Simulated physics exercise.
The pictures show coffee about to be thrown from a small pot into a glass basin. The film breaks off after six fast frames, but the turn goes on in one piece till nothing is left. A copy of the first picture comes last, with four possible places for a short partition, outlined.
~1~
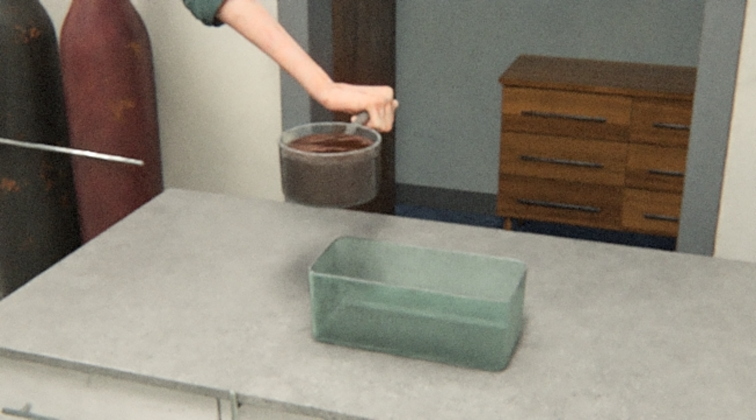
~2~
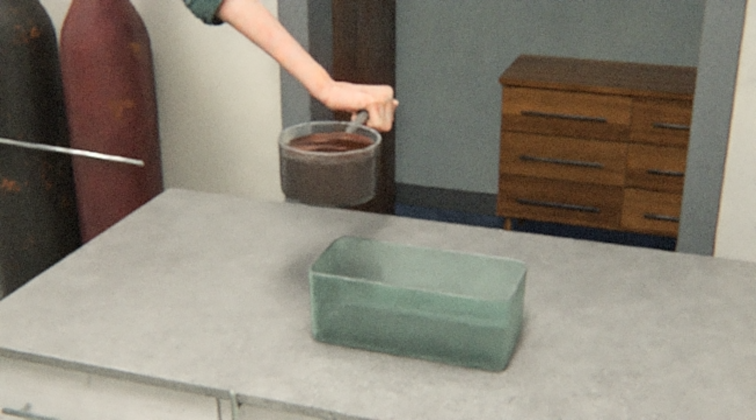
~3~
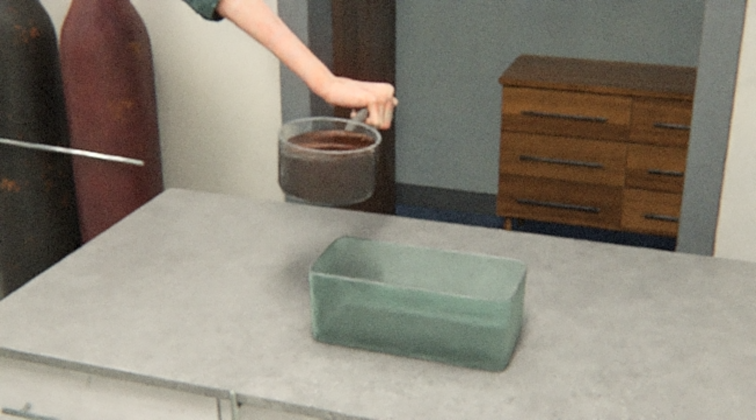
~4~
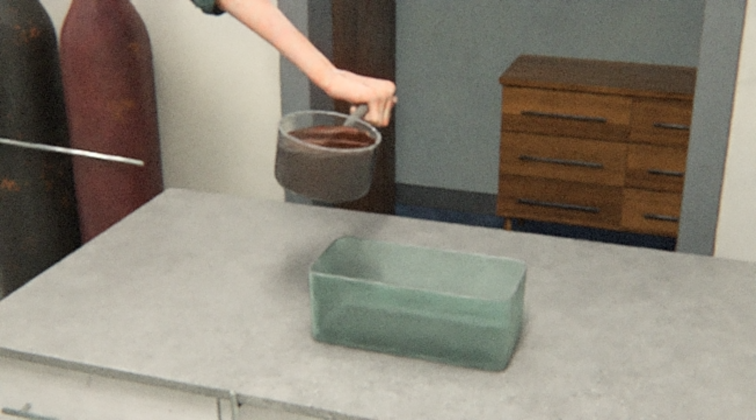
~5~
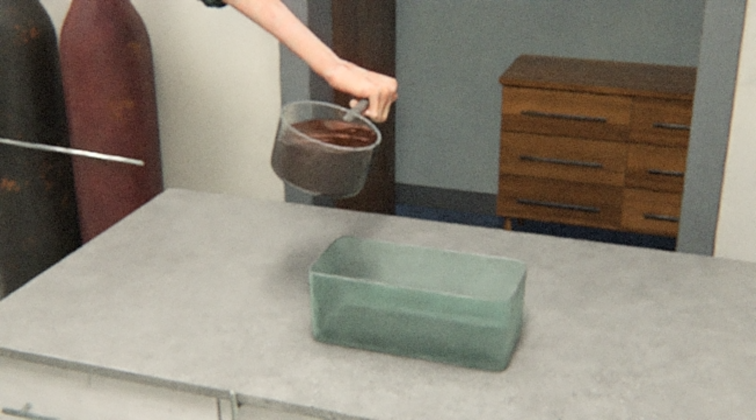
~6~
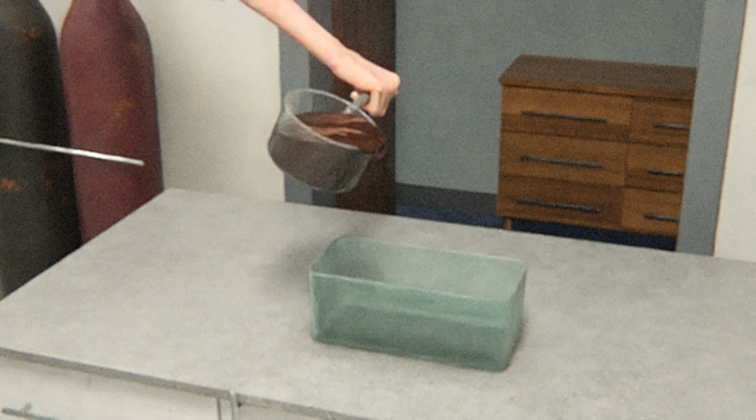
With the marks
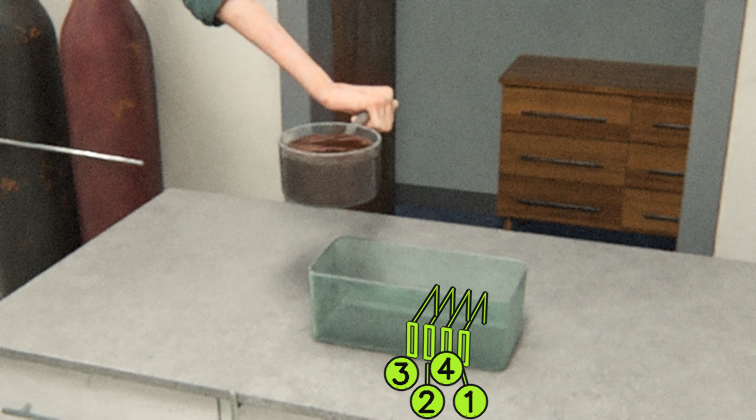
A hand held a small clear pot of dark brown liquid above a gray counter with a green glass basin, then gradually tilted it to the right until the liquid reached over the rim.
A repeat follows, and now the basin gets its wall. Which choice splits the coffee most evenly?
Position 4 does it best.
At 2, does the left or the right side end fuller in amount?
More ends on the right.
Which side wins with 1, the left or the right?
The left side.
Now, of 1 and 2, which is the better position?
Position 2.
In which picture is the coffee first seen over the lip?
In picture 6.
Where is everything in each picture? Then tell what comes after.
Upright, lip at (376, 143); basin from (313, 337) to (507, 370); nothing has left yet, in the first picture.
Upright, lip at (376, 143); nothing has left yet, in the second picture.
Tipped about 4°, lip at (376, 143); nothing has left yet, in the third picture.
Tipped about 10°, lip at (376, 143); nothing has left yet, in the fourth picture.
Tipped about 17°, lip at (376, 143); nothing has left yet, in the fifth picture.
Tipped about 26°, lip at (376, 143); coffee is over the lip, down to (380, 155), in the sixth picture.
In lime, 1 at (462, 369); 2 at (427, 364); 3 at (410, 361); 4 at (444, 366).
With 1, about 82 % ends left of the wall and 17 % right of it.
With 2, about 28 % ends left of the wall and 71 % right of it.
With 3, about 11 % ends left of the wall and 88 % right of it.
With 4, about 50 % ends left of the wall and 49 % right of it.
